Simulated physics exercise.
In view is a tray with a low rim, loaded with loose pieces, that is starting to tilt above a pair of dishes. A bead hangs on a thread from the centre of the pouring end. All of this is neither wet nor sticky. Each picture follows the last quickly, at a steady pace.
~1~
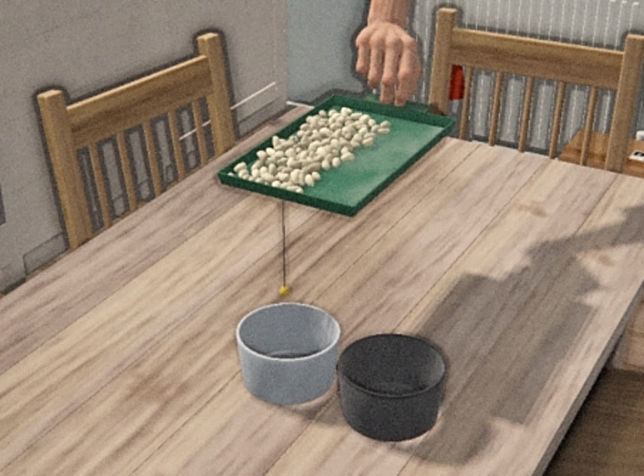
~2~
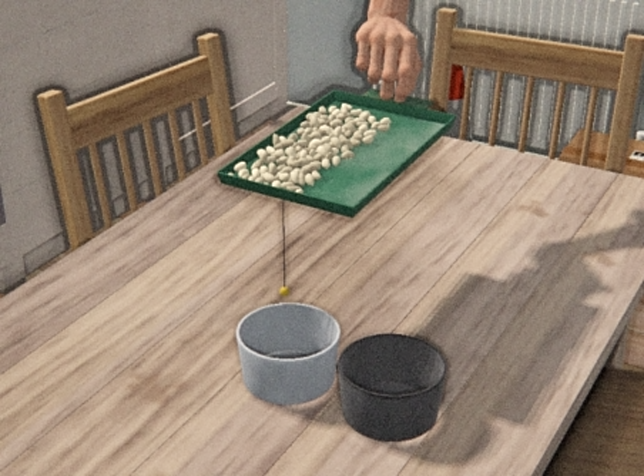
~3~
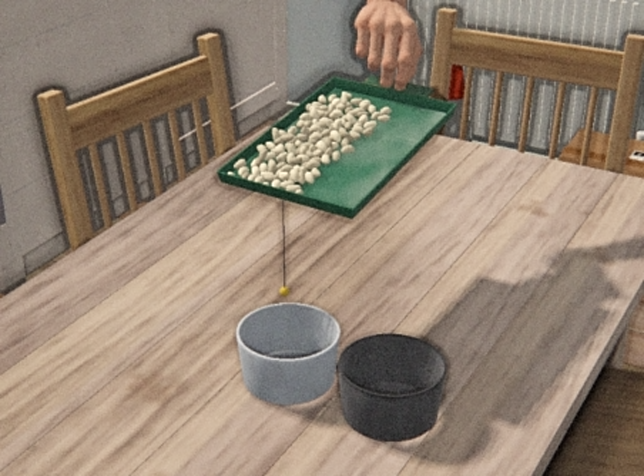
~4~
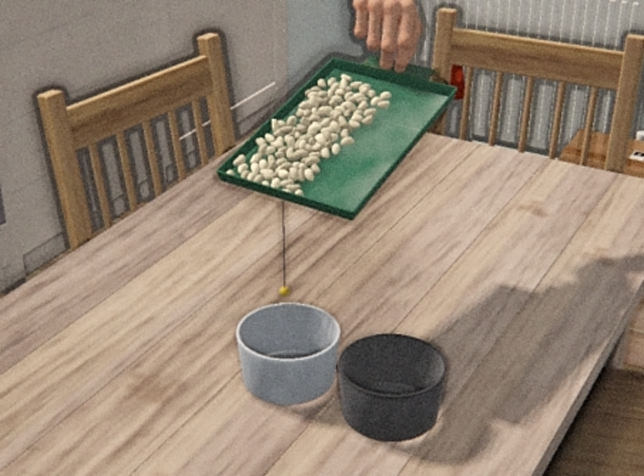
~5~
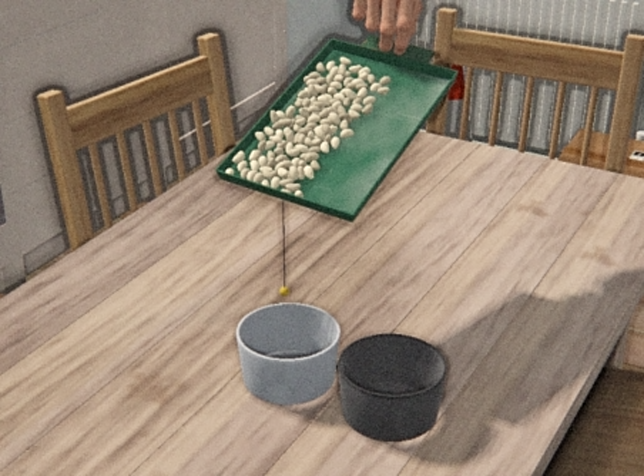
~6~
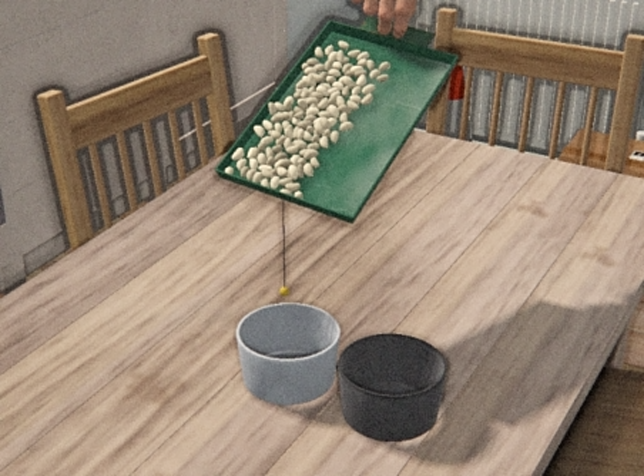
At a wooden table, a hand steadily tilts a green tray of white beans above two bowls.
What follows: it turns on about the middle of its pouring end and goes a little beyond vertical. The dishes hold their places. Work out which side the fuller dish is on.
It is on the left.
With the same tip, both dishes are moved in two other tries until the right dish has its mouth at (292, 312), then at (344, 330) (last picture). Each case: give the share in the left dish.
Around 0 % followed by around 10 %.
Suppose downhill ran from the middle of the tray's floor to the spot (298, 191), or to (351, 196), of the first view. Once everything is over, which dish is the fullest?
Results - the dish on the left side first, the dish on the left side second.
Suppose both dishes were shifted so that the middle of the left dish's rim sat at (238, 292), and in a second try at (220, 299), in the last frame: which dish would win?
Answer, in order: The one to the right and the one to the right.
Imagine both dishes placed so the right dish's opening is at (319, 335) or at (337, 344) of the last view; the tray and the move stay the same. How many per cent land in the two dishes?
Result: 70 % and 70 %.
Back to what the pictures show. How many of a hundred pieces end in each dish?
Count per hundred - left dish ~ 70, right dish ~ 0.
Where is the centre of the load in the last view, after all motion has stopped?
Around (291, 377).
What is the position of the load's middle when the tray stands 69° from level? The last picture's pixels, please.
I'd put it at about (304, 177).
Shortly afterwards, tray tipped steeply; all but a few on the tray; only a few in the left dish; a little in the air.
Next, tray tipped past a quarter turn; near two thirds on the tray; only a few in the right dish; near a quarter in the left dish; a little outside both; a little in the air.
Some moments later, tray tipped past a quarter turn; only a few in the right dish; near two thirds in the left dish; near a quarter outside both.
In the end, tray tipped past a quarter turn; only a few in the right dish; near two thirds in the left dish; near a quarter outside both.
